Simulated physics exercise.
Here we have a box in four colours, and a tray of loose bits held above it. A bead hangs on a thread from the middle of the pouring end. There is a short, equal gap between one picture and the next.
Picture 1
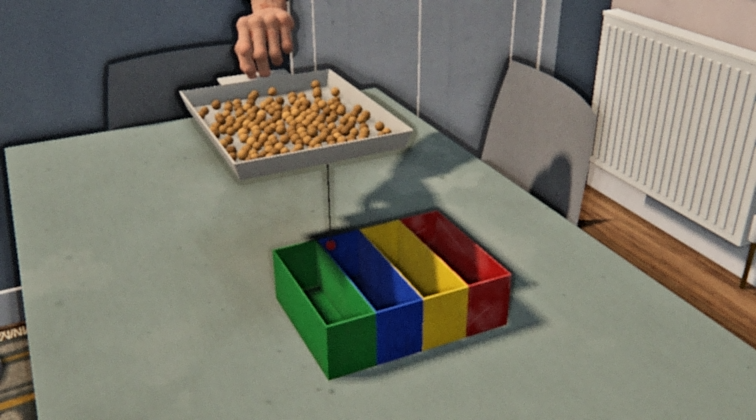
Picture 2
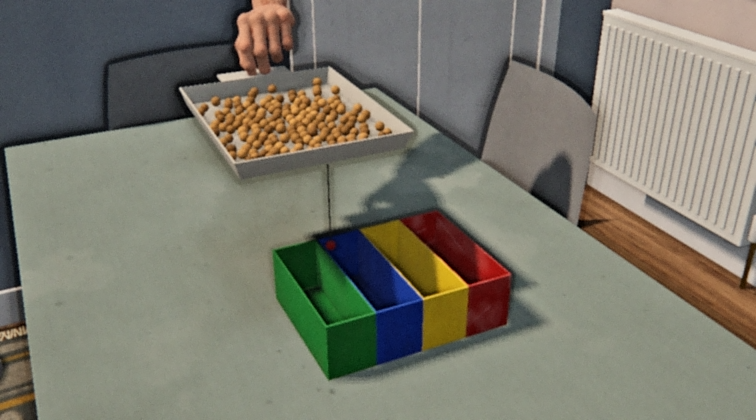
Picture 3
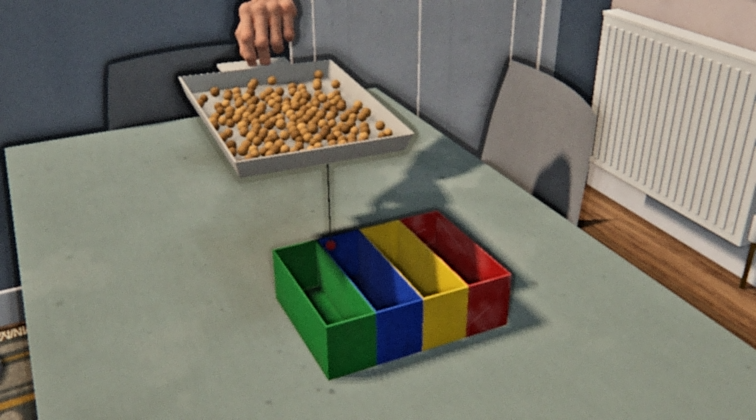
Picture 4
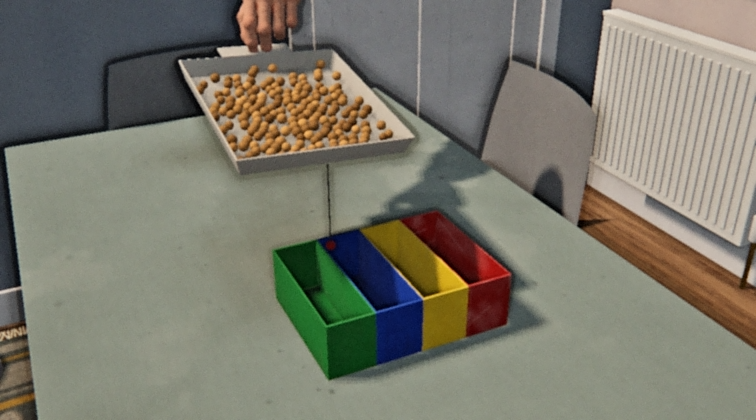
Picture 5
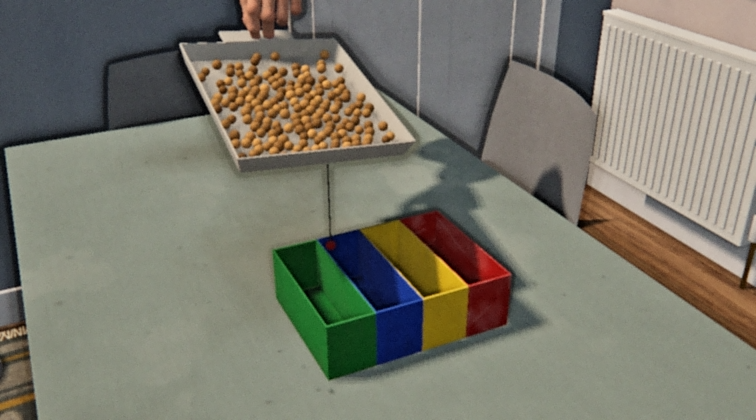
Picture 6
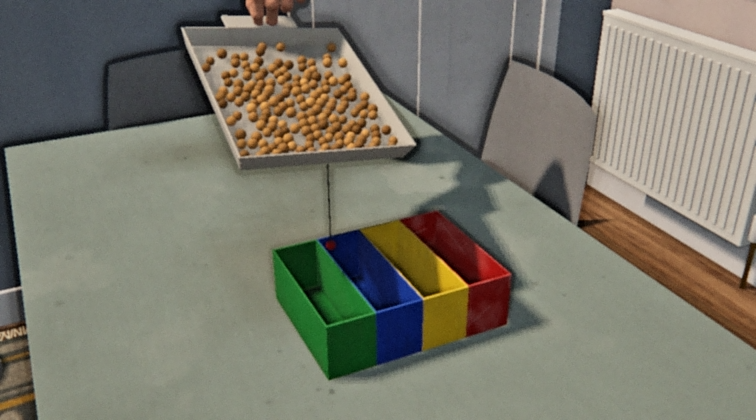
In the video, a hand holds a white tray of small round wooden beads above a box with green, blue, yellow and red compartments, then gradually tilts it toward its front edge, the right corner dipping slightly as the beads shift.
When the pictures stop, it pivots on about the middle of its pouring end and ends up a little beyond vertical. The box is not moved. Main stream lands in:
Yellow.
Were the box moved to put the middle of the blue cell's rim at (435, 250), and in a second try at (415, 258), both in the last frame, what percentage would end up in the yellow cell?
Roughly 0% first, roughly 20% second.
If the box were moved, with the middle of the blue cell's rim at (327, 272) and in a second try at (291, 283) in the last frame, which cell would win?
The red one first, the red one second.
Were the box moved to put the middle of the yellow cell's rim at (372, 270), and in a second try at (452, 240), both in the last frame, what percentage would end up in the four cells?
In order, about 80 and 90 in a hundred.
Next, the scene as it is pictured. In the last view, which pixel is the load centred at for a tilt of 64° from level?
In the last view, the load is centred near (368, 147).
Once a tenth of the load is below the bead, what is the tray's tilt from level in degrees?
About 65°.
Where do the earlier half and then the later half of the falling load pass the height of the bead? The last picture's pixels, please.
Points: About (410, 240), then about (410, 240).
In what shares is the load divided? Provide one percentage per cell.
Approximate shares in per cent - green cell 0, blue cell 20, yellow cell 50, red cell 20.
Soon after the last picture, tray tipped steeply; most on the tray; a small part in the yellow cell; a stray few in the red cell; a stray few in the blue cell; a small part falling or outside the box.
A little later, tray tipped past a quarter turn; a stray few on the tray; about half in the yellow cell; about a quarter in the blue cell; about a quarter in the red cell; a stray few in the green cell; a small part falling or outside the box.
Later still, tray tipped past a quarter turn; about half in the yellow cell; about a quarter in the blue cell; about a quarter in the red cell; a stray few in the green cell; a small part falling or outside the box.
By the end, tray tipped past a quarter turn; about half in the yellow cell; about a quarter in the blue cell; about a quarter in the red cell; a stray few in the green cell; a small part outside the box.
